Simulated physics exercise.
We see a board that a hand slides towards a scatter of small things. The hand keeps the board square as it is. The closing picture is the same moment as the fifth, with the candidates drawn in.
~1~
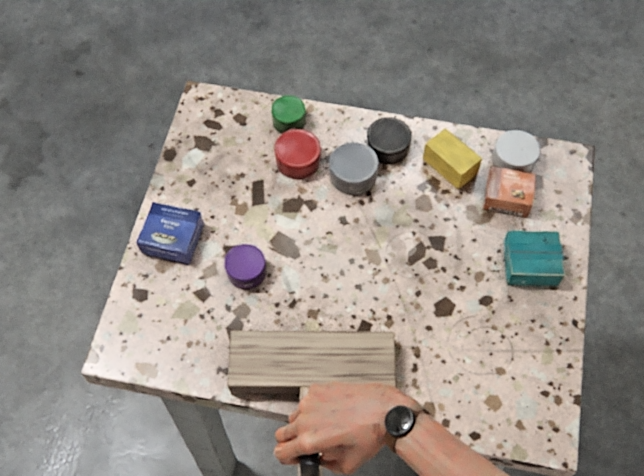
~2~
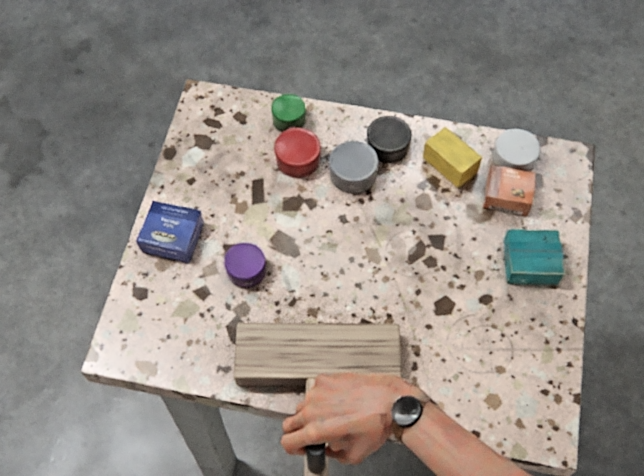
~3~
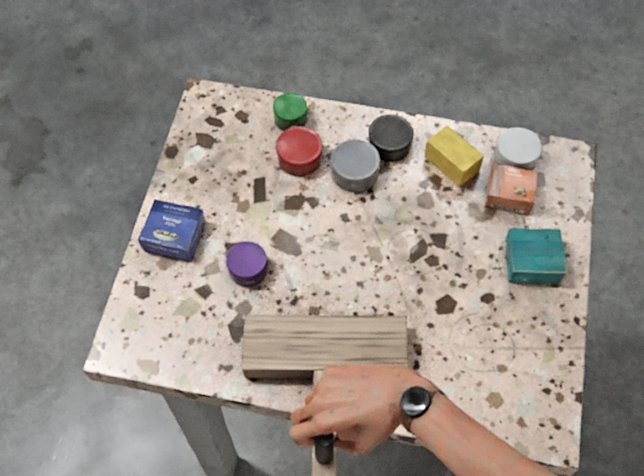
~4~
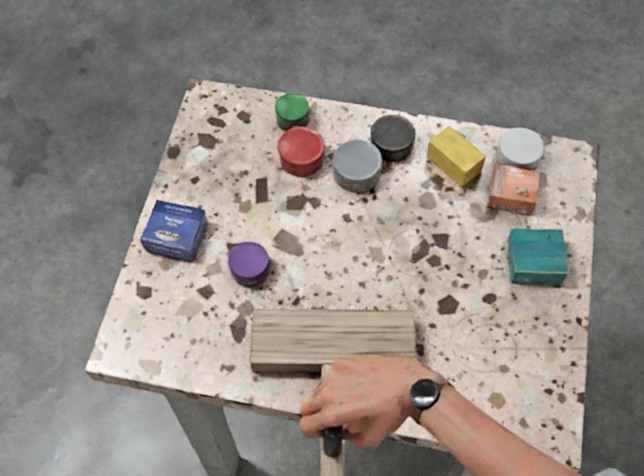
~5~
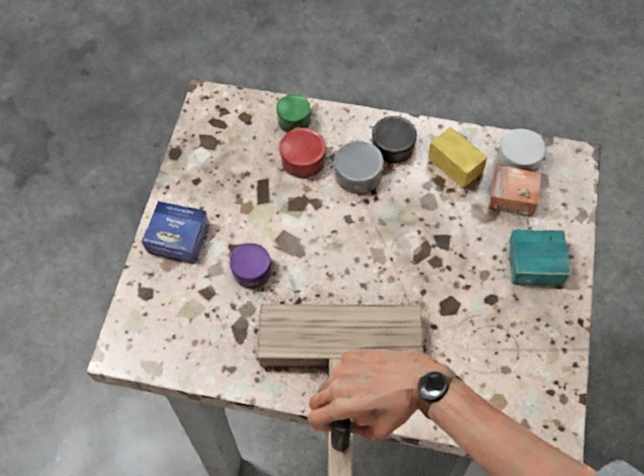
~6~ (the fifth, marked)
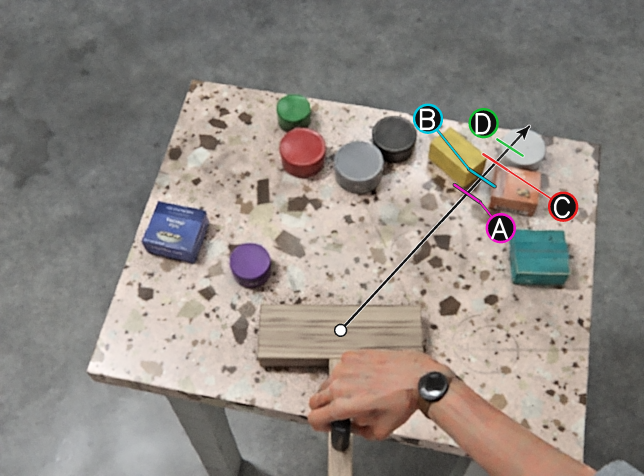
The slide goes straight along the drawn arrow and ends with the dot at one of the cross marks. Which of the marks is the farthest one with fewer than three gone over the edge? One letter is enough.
D is the last mark within the limit.
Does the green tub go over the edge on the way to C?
No.
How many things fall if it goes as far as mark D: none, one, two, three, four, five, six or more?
In all, two.
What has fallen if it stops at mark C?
The white tin.
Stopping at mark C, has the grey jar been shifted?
No.
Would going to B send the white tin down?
Yes.
On the marked copy, A at (467, 193); B at (481, 178); C at (496, 162); D at (510, 148); the arrow from (341, 330) to (529, 126); the white dot at (341, 330).
Following D. Soon after the start, board (405, 265); green tub (294, 114); white tin (521, 153).
Later, board (465, 201); white tin (521, 130); turquoise box (559, 252).
In the end, board (508, 155); orange packet over the edge; white tin over the edge; two fallen.
As for the rest, A is within the limit but short; B is within the limit but short; C is within the limit but short.
